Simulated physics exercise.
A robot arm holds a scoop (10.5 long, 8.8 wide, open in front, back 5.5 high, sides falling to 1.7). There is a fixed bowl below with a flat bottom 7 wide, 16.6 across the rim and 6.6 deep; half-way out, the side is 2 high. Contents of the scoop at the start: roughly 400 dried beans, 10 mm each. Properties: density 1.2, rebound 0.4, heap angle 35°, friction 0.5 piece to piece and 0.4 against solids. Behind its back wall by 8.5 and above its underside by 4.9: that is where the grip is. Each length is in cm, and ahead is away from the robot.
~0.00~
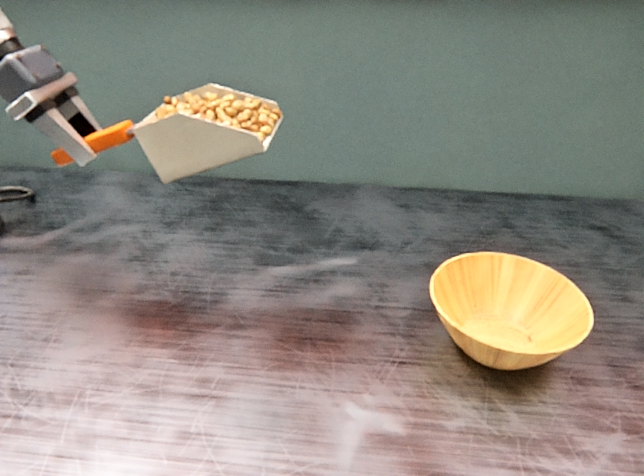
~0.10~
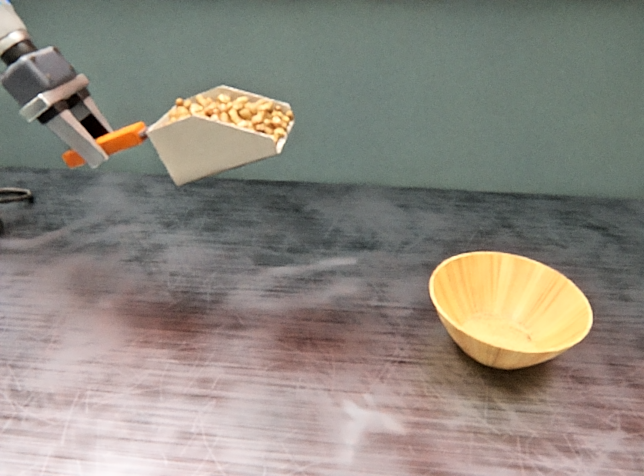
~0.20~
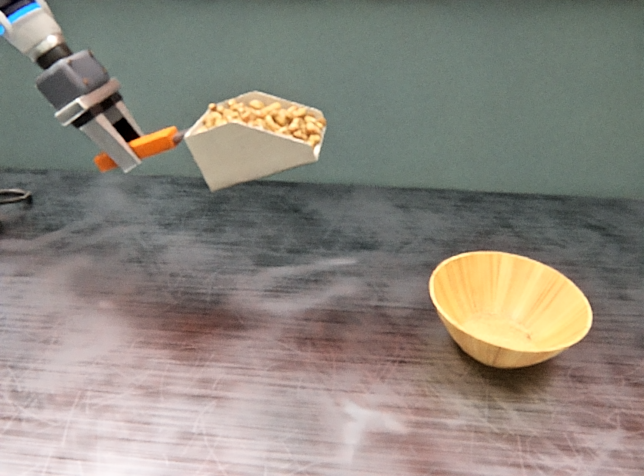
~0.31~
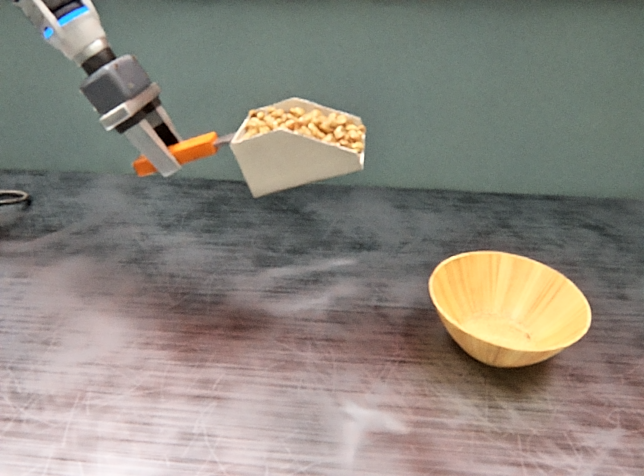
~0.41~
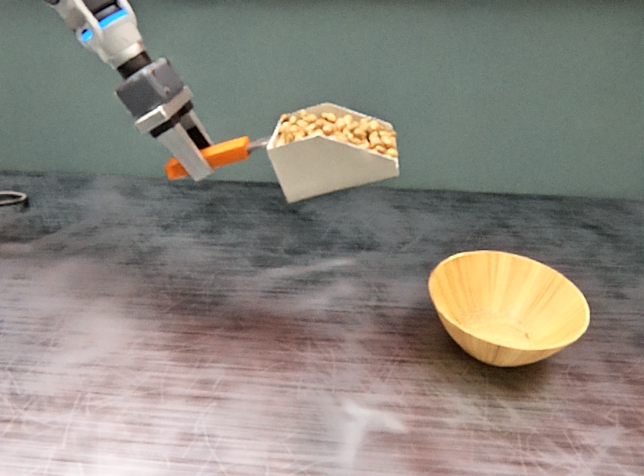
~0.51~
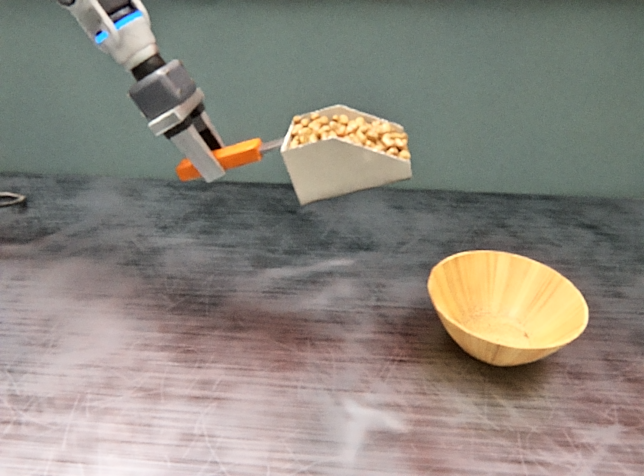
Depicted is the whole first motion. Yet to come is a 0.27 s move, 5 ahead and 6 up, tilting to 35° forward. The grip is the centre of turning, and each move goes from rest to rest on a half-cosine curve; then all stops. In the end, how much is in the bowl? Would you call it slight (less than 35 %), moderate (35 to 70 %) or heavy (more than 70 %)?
I would call it slight.
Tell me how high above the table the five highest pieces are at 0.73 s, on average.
I'd put it near 22 cm.
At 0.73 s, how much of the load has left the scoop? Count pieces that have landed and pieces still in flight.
Share out: Near 10 %.
By 0.62 s, level, highest piece 25 above the table; 397 on the scoop.
By 0.73 s, tilted 30° forward, highest piece 22 above the table; 356 on the scoop, 41 in flight or on a rim.
By 0.98 s, tilted 35° forward, highest piece 17 above the table; 193 on the table or floor, 84 on the scoop, 17 in the bowl, 103 in flight or on a rim.
By 2.03 s, tilted 35° forward, highest piece 3 above the table; 375 on the table or floor, 22 in the bowl.
Final count, 375 on the table or floor, 22 in the bowl. That is 6 % in the bowl.
